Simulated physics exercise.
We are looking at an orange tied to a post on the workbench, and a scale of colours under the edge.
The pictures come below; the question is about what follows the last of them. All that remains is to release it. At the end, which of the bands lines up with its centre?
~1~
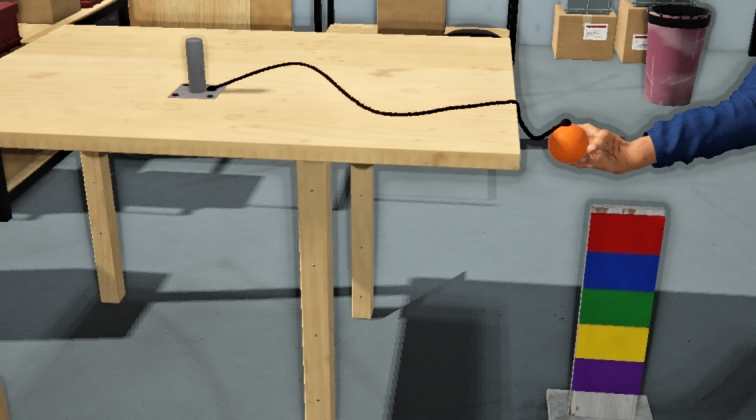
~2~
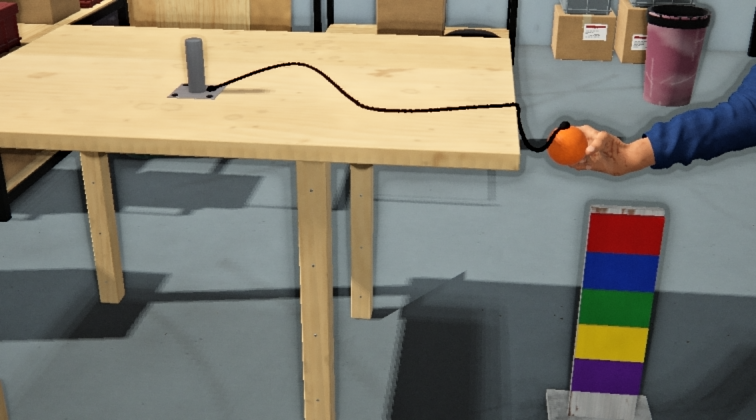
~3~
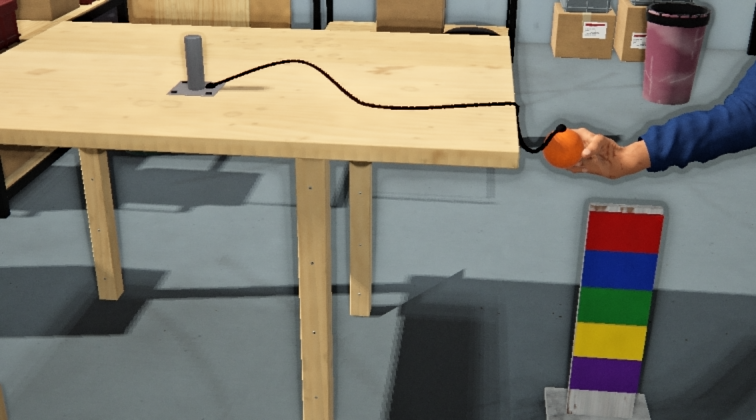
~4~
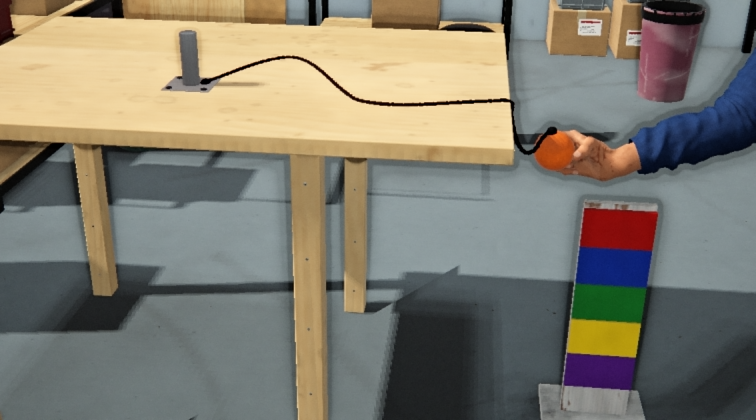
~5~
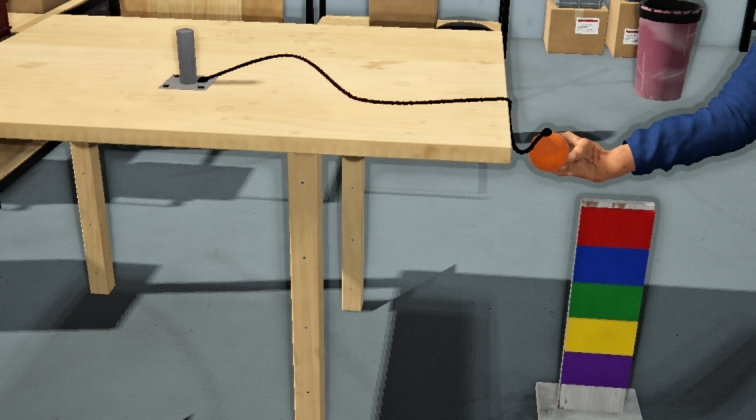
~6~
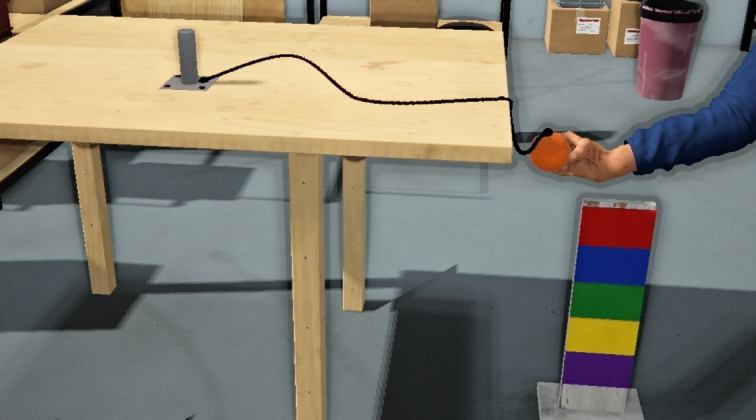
The band that lines up is yellow.
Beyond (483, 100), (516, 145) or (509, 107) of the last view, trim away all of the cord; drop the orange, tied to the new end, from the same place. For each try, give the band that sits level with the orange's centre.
Try by try: Red; green; blue.
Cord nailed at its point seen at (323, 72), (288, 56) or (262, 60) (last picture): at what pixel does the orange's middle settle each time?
Expect roughly (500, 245) for the first, (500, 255) for the second and (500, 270) for the third.
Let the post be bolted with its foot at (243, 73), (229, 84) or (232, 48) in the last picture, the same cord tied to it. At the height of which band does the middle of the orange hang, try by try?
Result 1: Purple. Result 2: Purple. Result 3: Yellow.
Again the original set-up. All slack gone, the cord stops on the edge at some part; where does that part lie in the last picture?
That spot is around (361, 100).
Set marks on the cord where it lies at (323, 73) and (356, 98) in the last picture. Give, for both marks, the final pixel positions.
They end up at (413, 84) and (505, 87).
Early on, orange near (461, 307); level with yellow.
Midway, orange near (509, 321); level with yellow.
Finally, orange near (486, 317); level with yellow. The cord holds its middle at yellow.
